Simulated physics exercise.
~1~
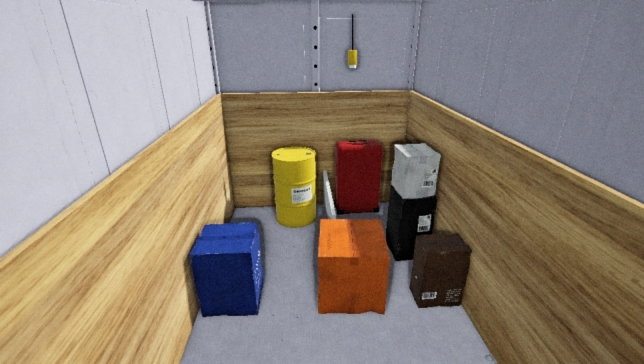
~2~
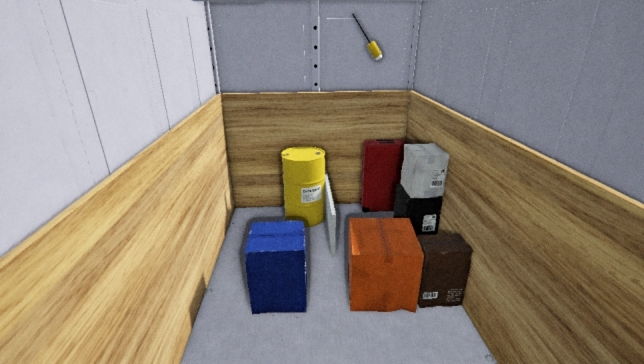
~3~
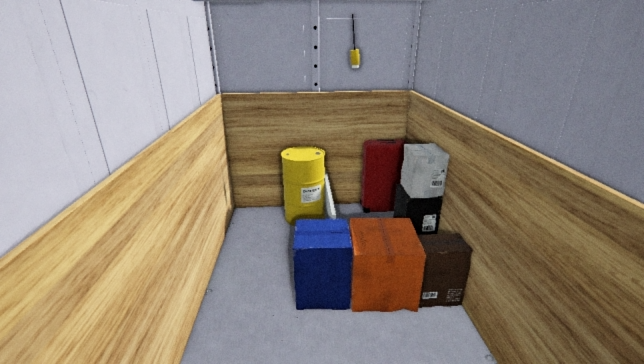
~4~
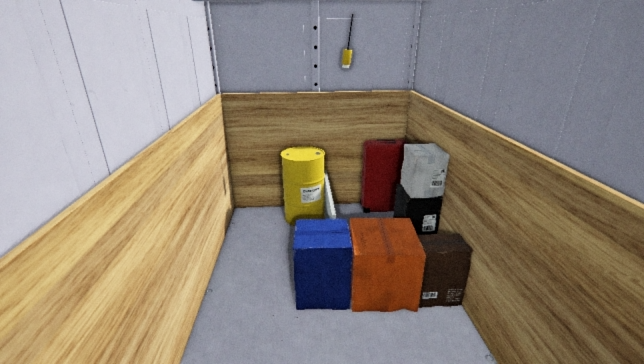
A blue box stands at the front left of a wood-lined van bay, apart from an orange box and a brown one, with a yellow drum, a red case and a white box stacked on a black one behind. As the hanging lamp swings out to the right, the blue box, orange box and red case slide right, while the drum and white box shift only slightly. The blue box then slides farther until it sits beside the orange one, as the lamp drops back. Finally the lamp sways slightly left, and everything remains upright, with the brown box still in its place.
